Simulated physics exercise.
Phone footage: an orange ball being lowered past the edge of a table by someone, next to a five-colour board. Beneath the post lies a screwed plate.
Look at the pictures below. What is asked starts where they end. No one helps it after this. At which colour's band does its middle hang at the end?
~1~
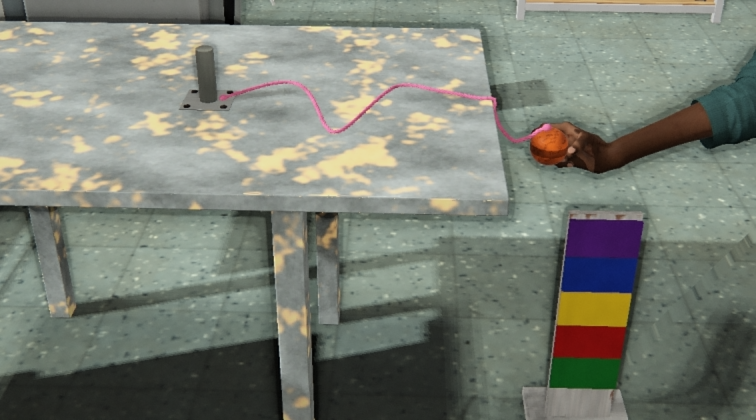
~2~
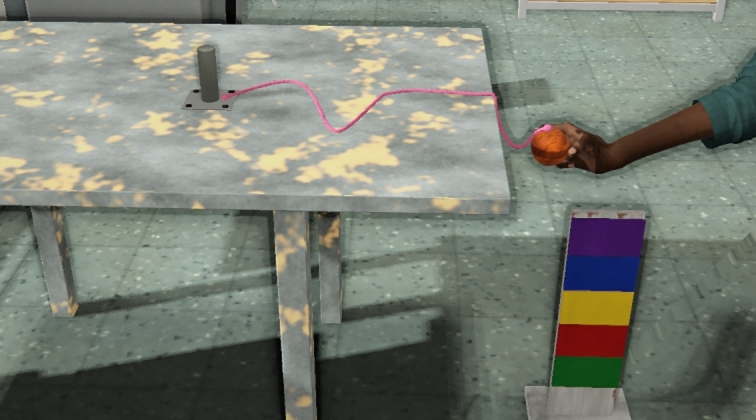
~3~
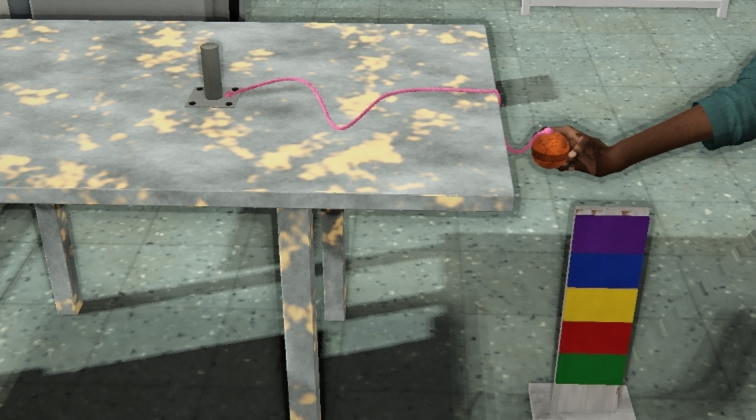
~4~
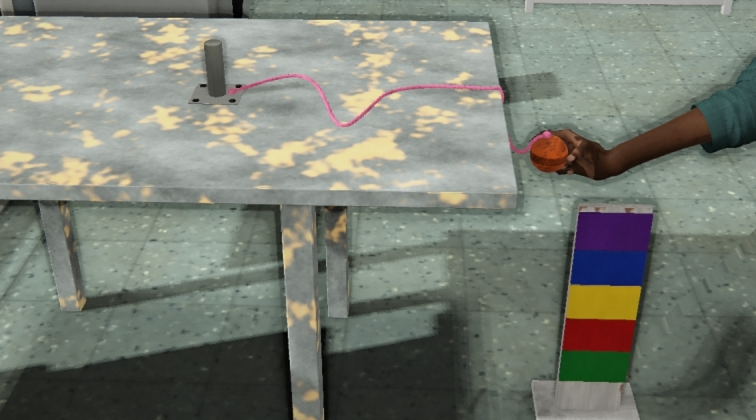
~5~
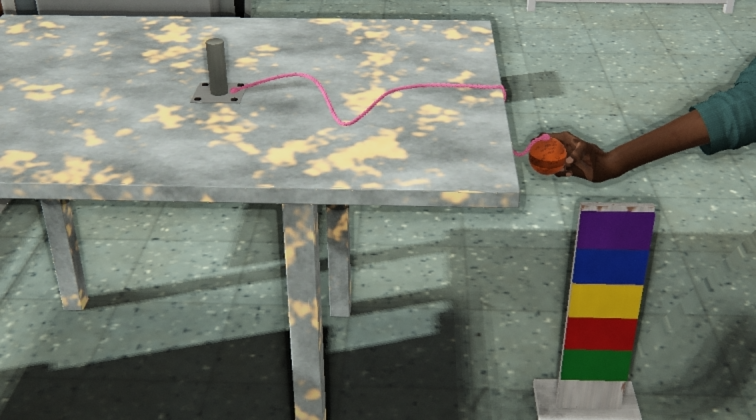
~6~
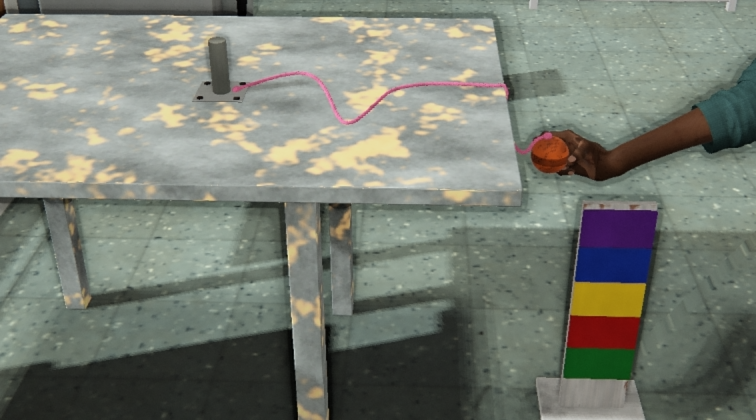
The red band.
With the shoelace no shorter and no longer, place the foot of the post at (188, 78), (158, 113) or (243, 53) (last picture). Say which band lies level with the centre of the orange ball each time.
In turn, yellow, then yellow, then red.
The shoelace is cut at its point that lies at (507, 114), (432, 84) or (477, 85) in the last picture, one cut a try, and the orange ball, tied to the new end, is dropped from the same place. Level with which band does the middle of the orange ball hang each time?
In the order given, it comes out as blue; above them all; purple.
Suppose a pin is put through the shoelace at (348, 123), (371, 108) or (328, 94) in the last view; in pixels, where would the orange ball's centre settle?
(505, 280); (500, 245); (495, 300).
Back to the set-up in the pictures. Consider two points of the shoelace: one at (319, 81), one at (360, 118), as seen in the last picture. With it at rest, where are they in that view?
End positions: About (343, 93) and about (468, 96).
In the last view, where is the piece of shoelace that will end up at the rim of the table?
Go for the one at (378, 101).
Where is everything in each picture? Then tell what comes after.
Orange ball (549, 146); purple (605, 240); blue (599, 276); yellow (594, 310); red (589, 343); green (585, 374), in the first frame.
Orange ball (550, 147); shoelace through (261, 86) (316, 102) (352, 123) (403, 91) (494, 103), in the second frame.
Orange ball (550, 150), in the third frame.
Orange ball (549, 154); shoelace through (268, 81) (323, 97) (359, 117) (416, 87) (502, 103), in the fourth frame.
Orange ball (547, 156), in the fifth frame.
Orange ball (550, 155); shoelace through (272, 78) (328, 94) (363, 115) (421, 85) (506, 100), in the sixth frame.
Soon after, ball near (533, 304); level with yellow.
After that, ball near (466, 321); level with red.
And then, ball near (502, 329); level with red.
In the end, ball near (488, 331); level with red. The shoelace holds its middle at red.
